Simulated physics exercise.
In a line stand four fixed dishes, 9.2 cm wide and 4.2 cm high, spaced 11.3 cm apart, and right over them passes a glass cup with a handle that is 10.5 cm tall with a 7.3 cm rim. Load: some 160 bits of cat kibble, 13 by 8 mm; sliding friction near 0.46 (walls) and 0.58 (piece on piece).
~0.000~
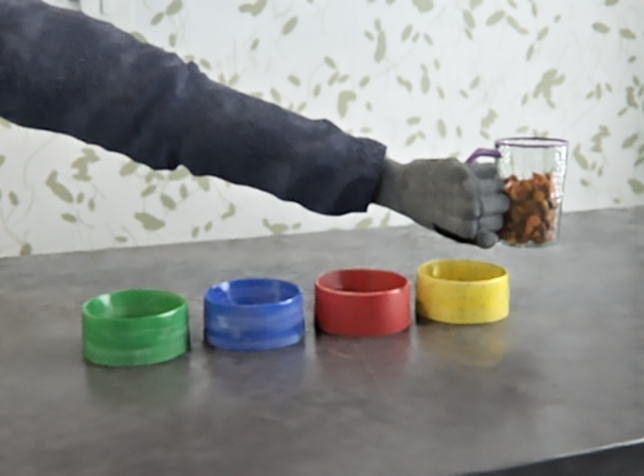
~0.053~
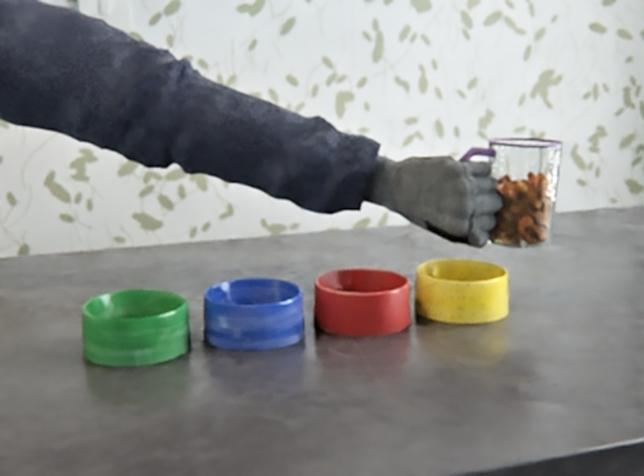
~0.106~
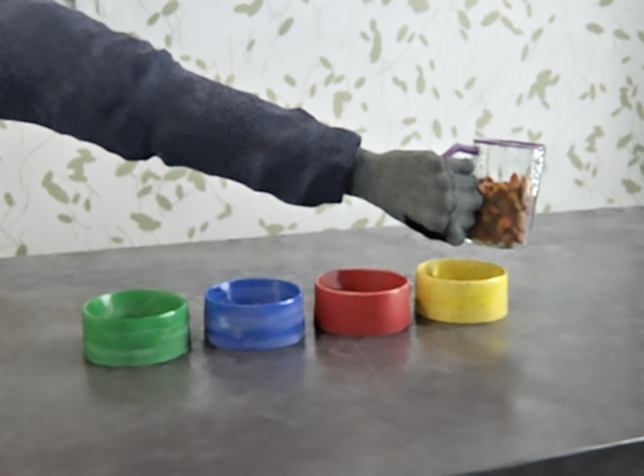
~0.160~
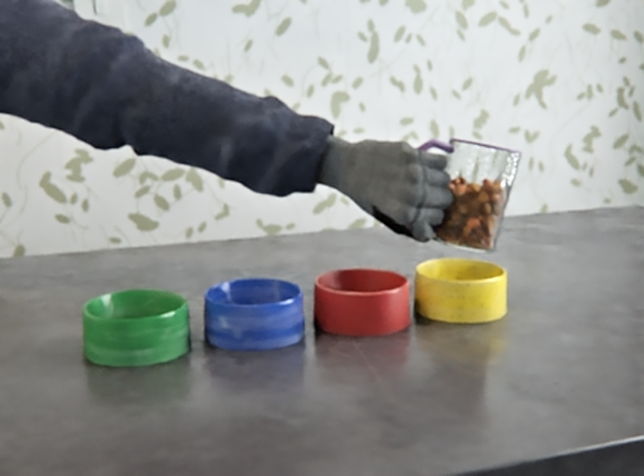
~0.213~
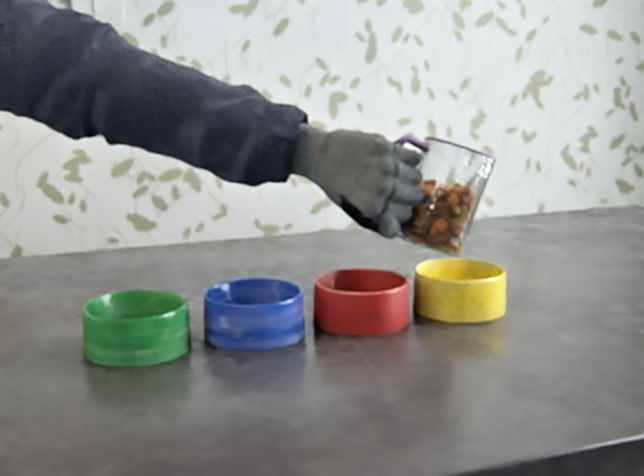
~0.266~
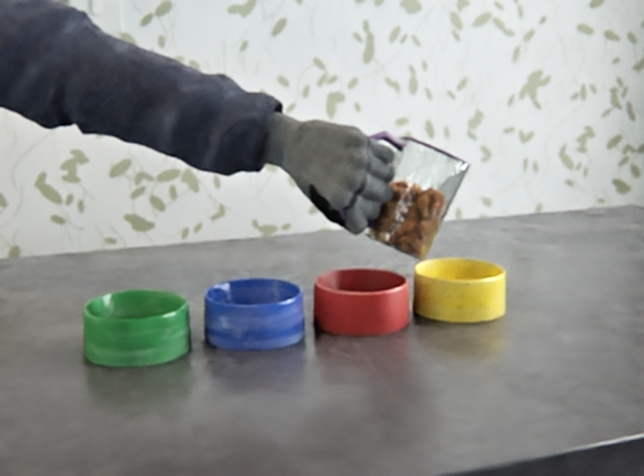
Gloved hand carrying a clear cup of brown kibble leftward above yellow, red, blue and green dishes, gradually tilting it rightward.
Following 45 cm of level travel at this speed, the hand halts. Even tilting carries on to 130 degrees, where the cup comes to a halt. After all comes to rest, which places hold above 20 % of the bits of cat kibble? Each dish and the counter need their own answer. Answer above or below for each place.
Red dish: Below, blue dish: Below, green dish: Above, yellow dish: Below, counter: Below.
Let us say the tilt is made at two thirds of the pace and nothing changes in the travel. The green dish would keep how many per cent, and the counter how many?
In that case the green dish gets 100 while the counter gets 0.
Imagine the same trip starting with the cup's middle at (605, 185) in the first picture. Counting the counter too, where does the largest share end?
The biggest share goes to blue.
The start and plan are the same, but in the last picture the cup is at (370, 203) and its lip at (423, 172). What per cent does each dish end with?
Final shares - red 0 %, blue 0 %, green 100 %, yellow 0 %.
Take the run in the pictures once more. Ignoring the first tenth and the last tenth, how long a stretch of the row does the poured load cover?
I'd put it at close to 5 cm.
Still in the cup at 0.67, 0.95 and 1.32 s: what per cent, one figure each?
Approx. 100 / 100 / 5 percent.
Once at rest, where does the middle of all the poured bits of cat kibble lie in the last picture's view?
Around (143, 323).
Then, at 0.67 s, tilt 75 degrees; cup holds 100 %.
Then, at 0.95 s, tilt 110 degrees; cup holds 100 %.
After 1.32 s, tilt 130 degrees; cup holds 5 %, green 95 %.
In the end, at 1.9 s, red 0 %, blue 0 %, green 100 %, yellow 0 %, counter 0 %.
